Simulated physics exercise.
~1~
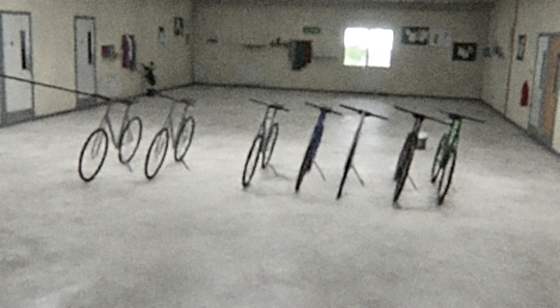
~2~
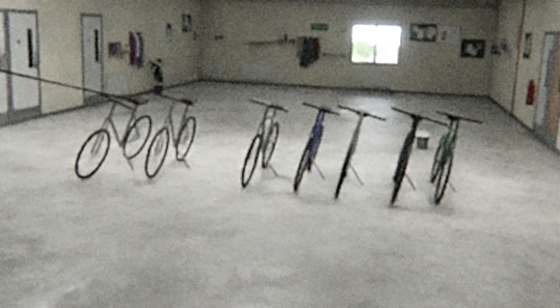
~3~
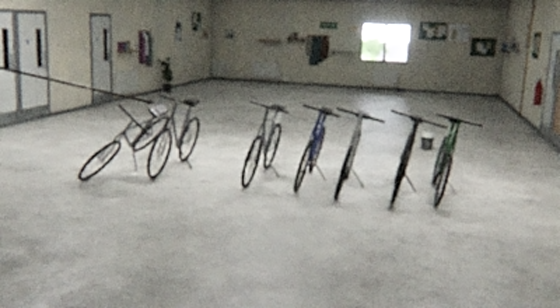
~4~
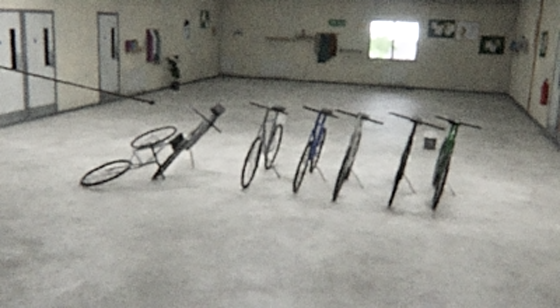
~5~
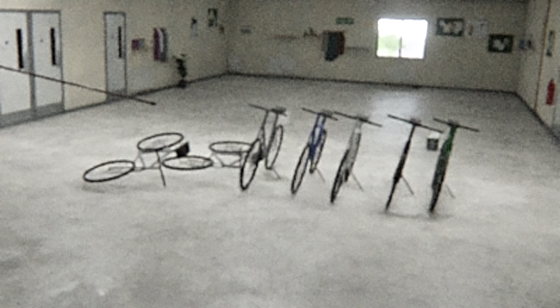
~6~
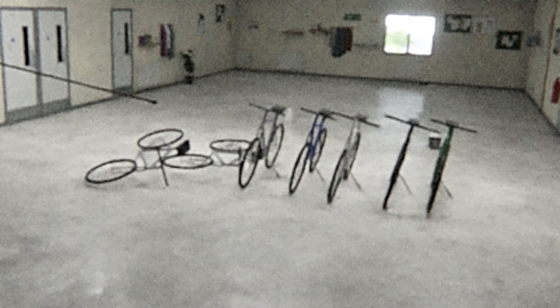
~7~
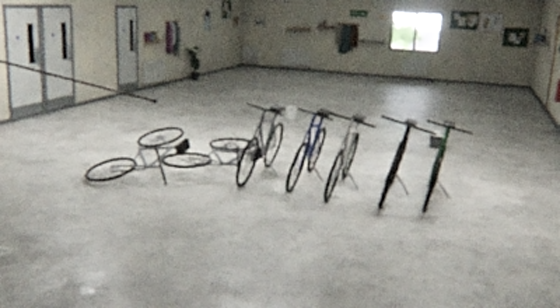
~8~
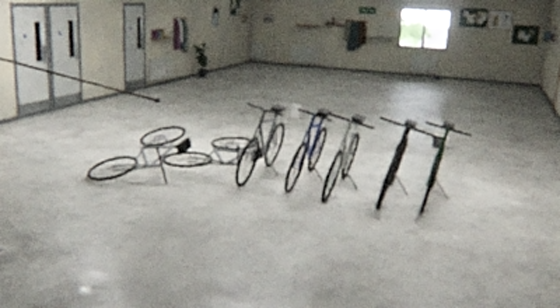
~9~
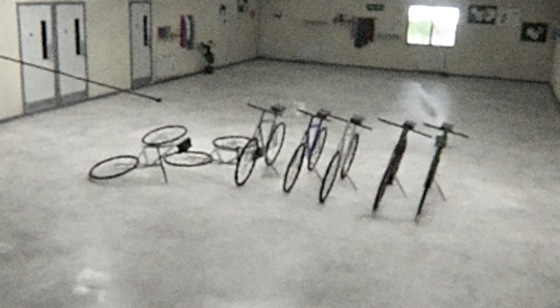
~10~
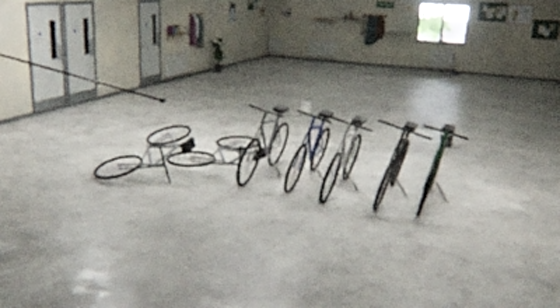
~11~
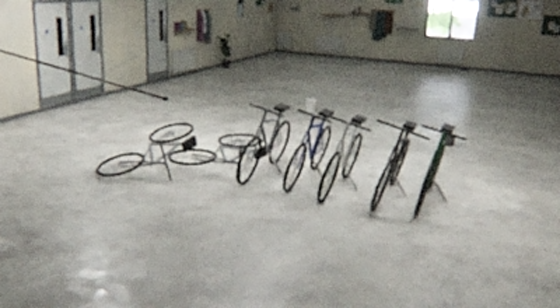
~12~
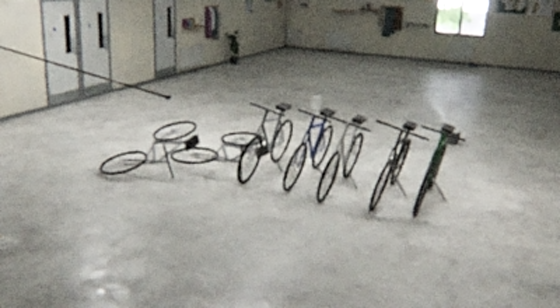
The footage shows seven bicycles standing in a row across a bare hall as a long pole pushes in from the left, tipping the leftmost one onto its neighbour. Both topple to the floor, and the other five, including a blue and a green one, stay standing.
